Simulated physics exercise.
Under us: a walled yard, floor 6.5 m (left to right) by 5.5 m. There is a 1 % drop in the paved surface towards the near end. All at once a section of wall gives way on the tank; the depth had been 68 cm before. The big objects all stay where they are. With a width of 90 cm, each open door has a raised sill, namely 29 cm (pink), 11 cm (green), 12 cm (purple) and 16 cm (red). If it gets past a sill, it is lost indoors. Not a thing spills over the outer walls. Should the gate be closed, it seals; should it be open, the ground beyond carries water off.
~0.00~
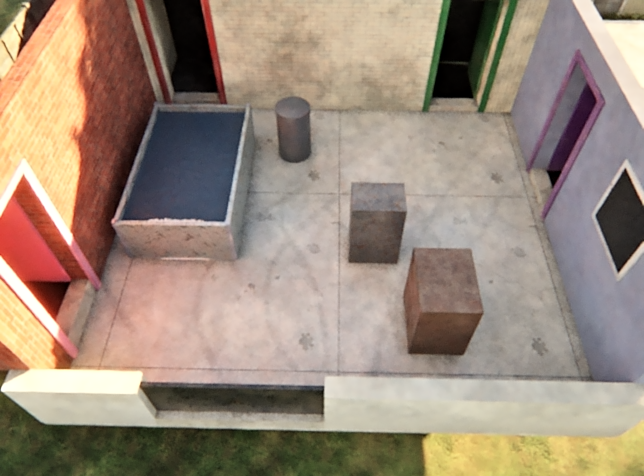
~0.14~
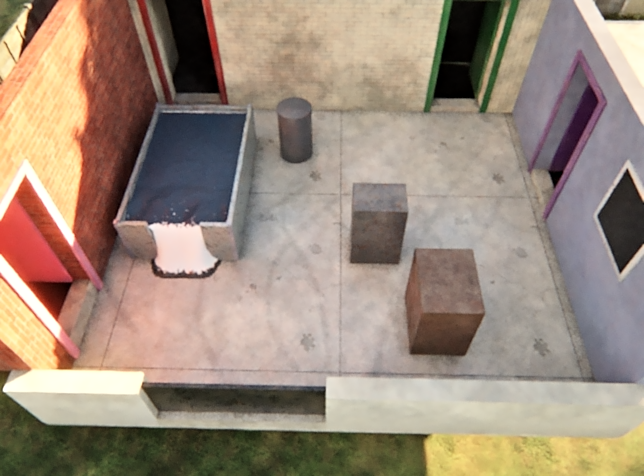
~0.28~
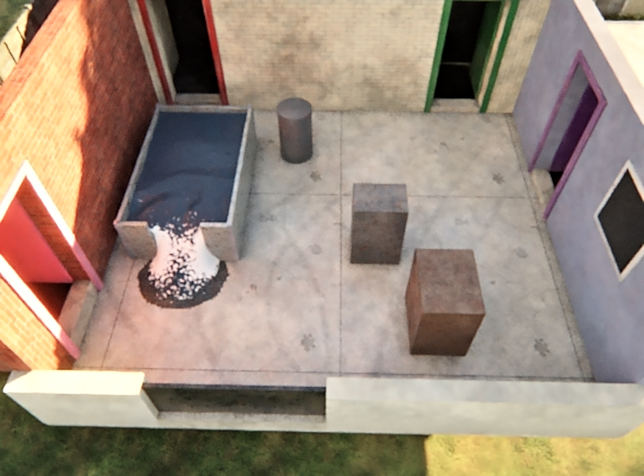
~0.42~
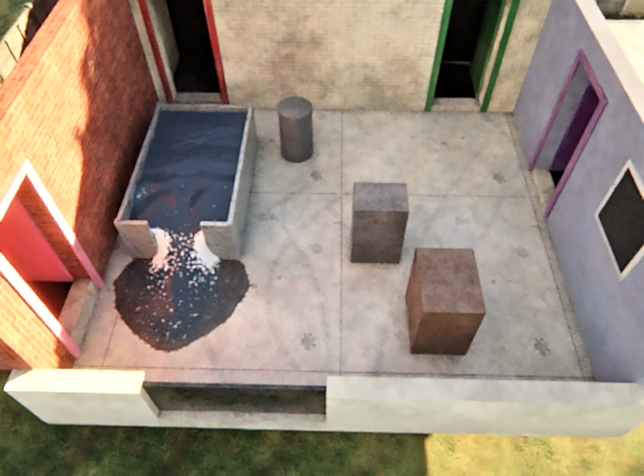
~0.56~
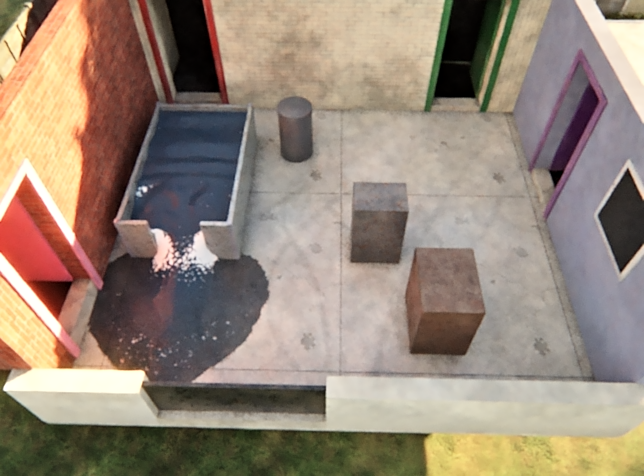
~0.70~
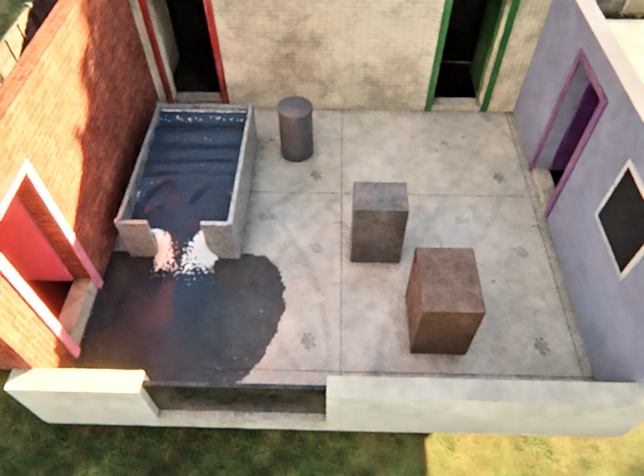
Dark water pours from a gap in the tank's near wall and spreads across the paved yard.
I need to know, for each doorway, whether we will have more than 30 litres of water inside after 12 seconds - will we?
My prediction: At the pink door the amount will not overshoot the limit; at the green door the amount will not overshoot the limit; at the purple door the amount will not overshoot the limit; at the red door the amount will not overshoot the limit.
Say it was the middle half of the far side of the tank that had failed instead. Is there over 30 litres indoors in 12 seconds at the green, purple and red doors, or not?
Green: Within the limit; purple: Within the limit; red: Exceeding the limit.
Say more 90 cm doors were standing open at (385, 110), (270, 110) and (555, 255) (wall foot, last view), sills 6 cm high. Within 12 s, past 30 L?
Note, doorways in listed order: Stays short, stays short, stays short.
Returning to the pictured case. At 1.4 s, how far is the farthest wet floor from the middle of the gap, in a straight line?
Distance: Approx. 3.2 m.
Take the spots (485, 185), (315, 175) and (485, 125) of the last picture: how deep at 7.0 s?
About 5, 1 and 6 cm respectively.
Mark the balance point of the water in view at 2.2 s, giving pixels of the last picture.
Near (199, 246).
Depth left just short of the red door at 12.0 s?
Depth: Approx. 6.0 cm.
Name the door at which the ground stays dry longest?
It would be the green one.
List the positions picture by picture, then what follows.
The first picture shows the tank at (190, 162) is whole and still, 68 cm deep.
In the second picture, water pours out at (182, 246) and has run 0.5 m, to (212, 267); typically 7 cm deep outside, 68 cm at the tank's back.
In the third picture, water pours out at (182, 247) and has run 0.8 m, to (188, 304); typically 10 cm deep outside, 68 cm at the tank's back.
In the fourth picture, water pours out at (183, 246) and has run 1.4 m, to (180, 343); typically 6 cm deep outside, 68 cm at the tank's back.
In the fifth picture, the front is at a hidden place, 2.0 m from the gap at (182, 245); 3.1 m2 of floor is under water; 67 cm left at the back of the tank.
In the sixth picture, water pours out at (182, 245) and has run 2.2 m, to a hidden place; typically 4 cm deep outside, 63 cm at the tank's back.
After 1.4 s water covers 20 % of the floor and is deepest (44 cm) near (65, 394); pink door 16 cm at the sill, 0 L in, green door not reached, purple door not reached, red door not reached.
After 2.2 s water covers 25 % of the floor and is deepest (34 cm) near (153, 396); pink door 24 cm at the sill, 0 L in, green door not reached, purple door not reached, red door not reached.
After 3.5 s water covers 35 % of the floor and is deepest (26 cm) near (589, 407); pink door 21 cm at the sill, 1 L in, green door not reached, purple door not reached, red door not reached.
After 7.0 s water covers 85 % of the floor and is deepest (18 cm) near (153, 396); pink door 11 cm at the sill, 1 L in, green door 10 cm at the sill, 0 L in, purple door 4 cm at the sill, 0 L in, red door 7 cm at the sill, 0 L in.
After 12.0 s water covers 100 % of the floor and is deepest (13 cm) near (573, 407); pink door 8 cm at the sill, 1 L in, green door 7 cm at the sill, 0 L in, purple door 6 cm at the sill, 0 L in, red door 6 cm at the sill, 0 L in.
